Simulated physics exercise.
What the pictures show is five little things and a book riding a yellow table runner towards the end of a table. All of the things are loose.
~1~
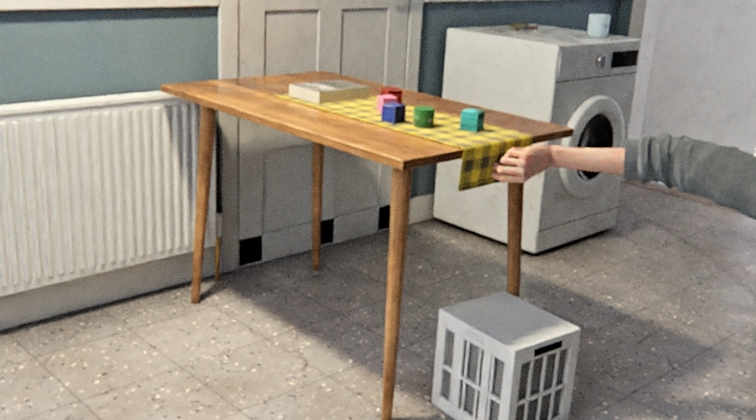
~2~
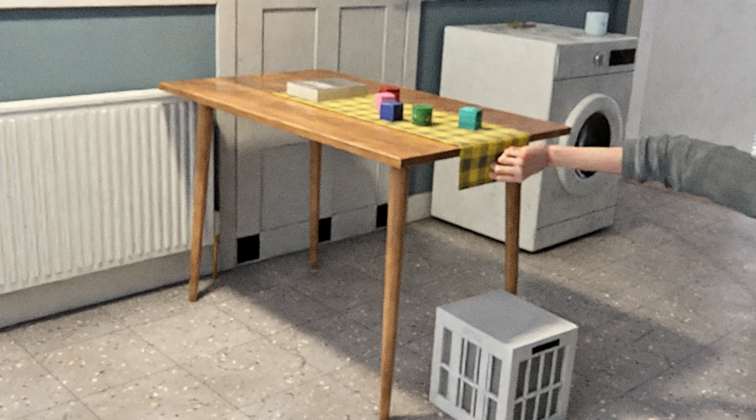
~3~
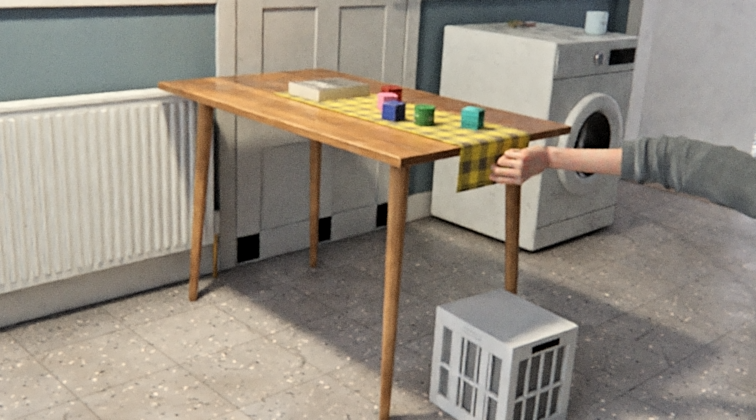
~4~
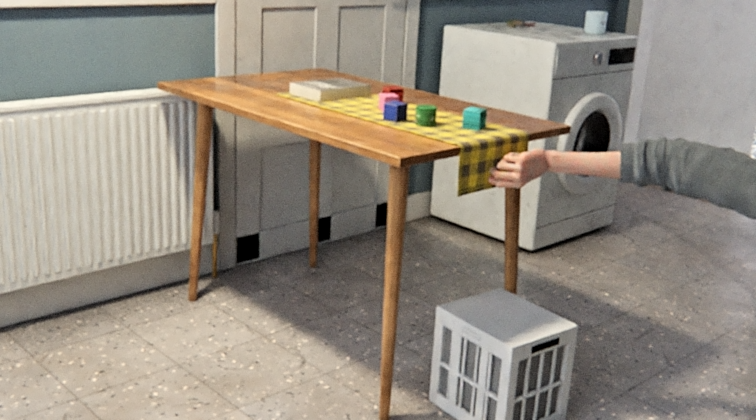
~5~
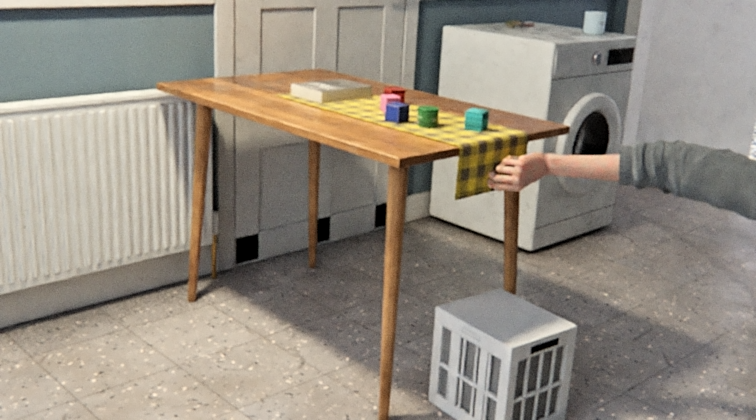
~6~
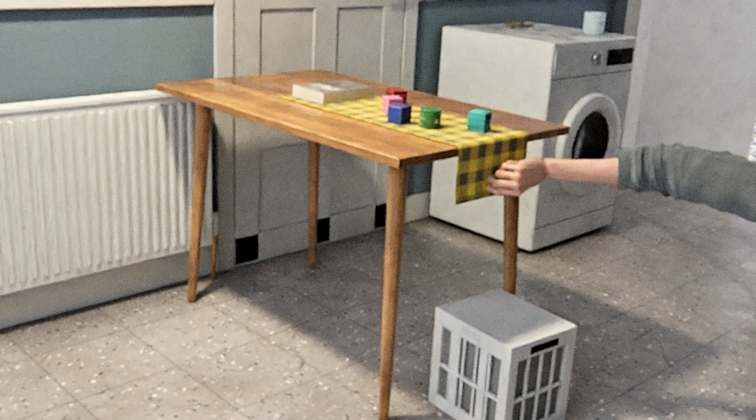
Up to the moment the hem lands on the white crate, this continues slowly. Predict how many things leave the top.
I predict three.
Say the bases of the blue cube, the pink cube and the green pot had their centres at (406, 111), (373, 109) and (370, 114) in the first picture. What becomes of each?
The blue cube stays put; the pink cube stays put; the green pot stays put.
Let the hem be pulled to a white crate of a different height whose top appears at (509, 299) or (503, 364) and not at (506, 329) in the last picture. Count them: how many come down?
Over the edge go 2 and 4.
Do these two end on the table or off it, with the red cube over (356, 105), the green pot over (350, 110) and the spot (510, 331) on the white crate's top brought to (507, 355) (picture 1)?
Red cube stays, green pot stays.
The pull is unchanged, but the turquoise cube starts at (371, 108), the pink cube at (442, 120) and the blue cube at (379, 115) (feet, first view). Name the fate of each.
Turquoise cube - stays aboard. Pink cube - leaves the top. Blue cube - stays aboard.
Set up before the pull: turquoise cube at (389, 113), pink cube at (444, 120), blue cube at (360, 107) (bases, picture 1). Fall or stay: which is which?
Turquoise cube: Still up. Pink cube: Gone off. Blue cube: Still up.
Early on, hem near (488, 237); turquoise cube gone.
Midway, hem near (486, 273); turquoise cube and green pot gone.
Near the end, hem on the crate; turquoise cube, green pot and blue cube gone.
Finally, hem on the crate; turquoise cube, green pot and blue cube gone. The table loses three.
